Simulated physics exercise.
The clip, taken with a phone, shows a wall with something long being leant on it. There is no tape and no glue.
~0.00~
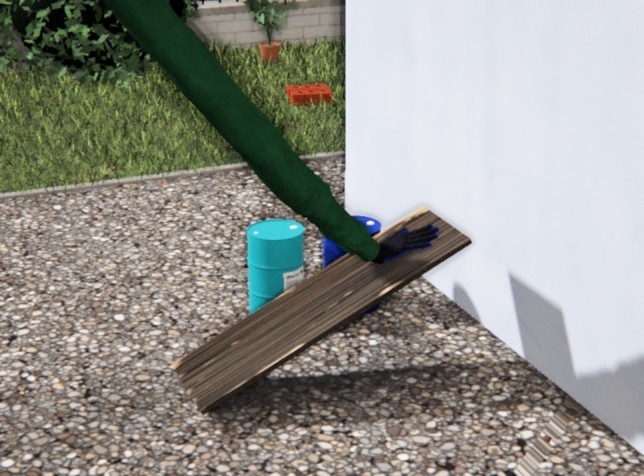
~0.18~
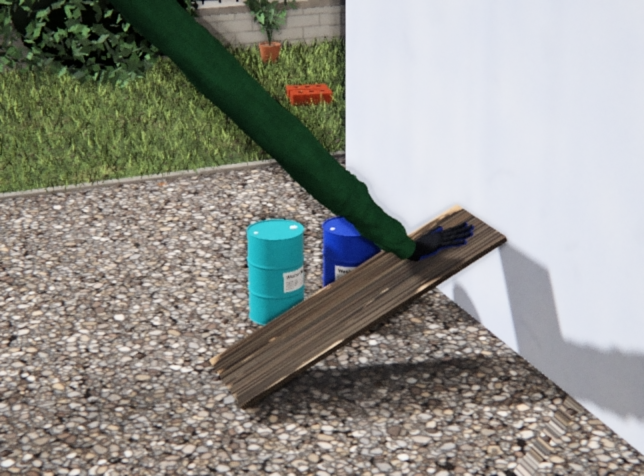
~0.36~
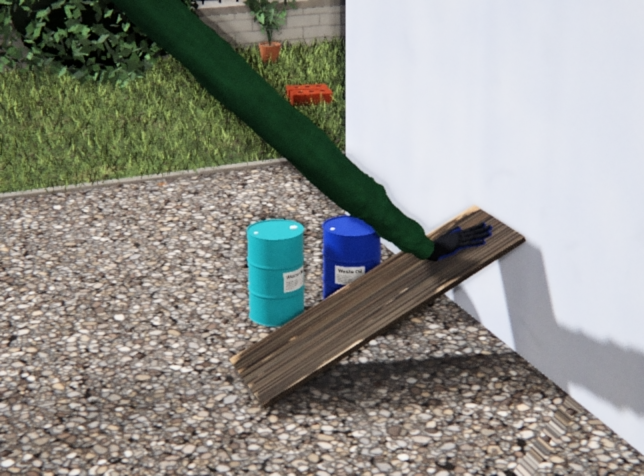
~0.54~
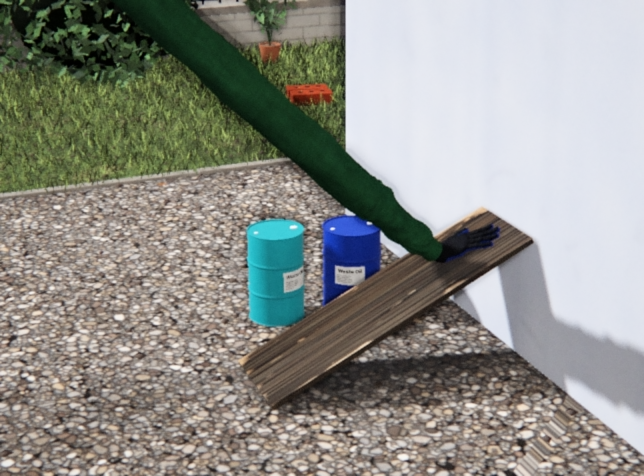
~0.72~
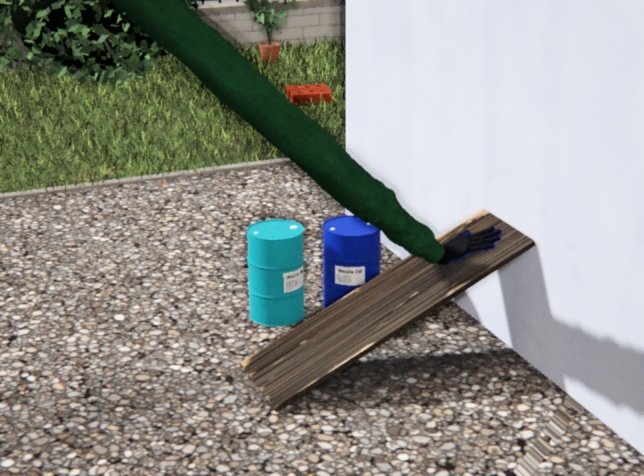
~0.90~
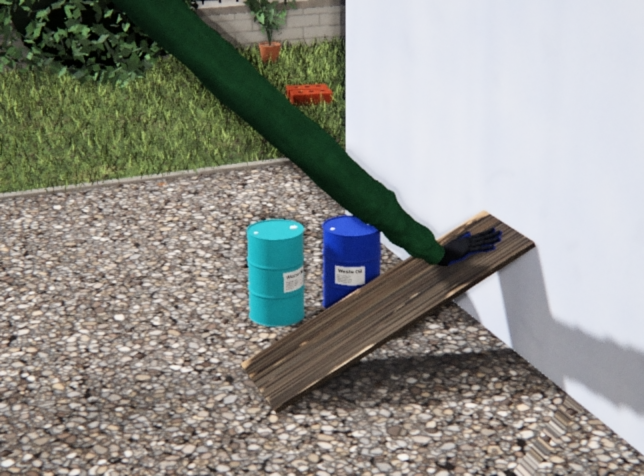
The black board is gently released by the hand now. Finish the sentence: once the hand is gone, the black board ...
The black board slides down.
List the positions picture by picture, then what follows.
In the first picture, not yet at the wall; black board (320, 304); turquoise canister (276, 272).
In the second picture, not yet at the wall; black board (356, 301); turquoise canister (276, 272).
In the third picture, not yet at the wall; black board (375, 301); turquoise canister (276, 272).
In the fourth picture, not yet at the wall; black board (384, 302); turquoise canister (276, 272).
In the fifth picture, propped up under the hand; black board (386, 305); turquoise canister (276, 272).
In the sixth picture, propped up under the hand; black board (386, 306); turquoise canister (276, 272).
By 1.20 s, black board leaning 13° more than when let go near (376, 338).
By 1.30 s, black board leaning 25° more than when let go near (371, 364).
By 1.40 s, black board leaning 24° more than when let go near (371, 360).
When it is over (2.2 s), moved from the start, black board; the other 2 as before. End places, in pixels of the last picture, black board near (371, 366). The board slides down.
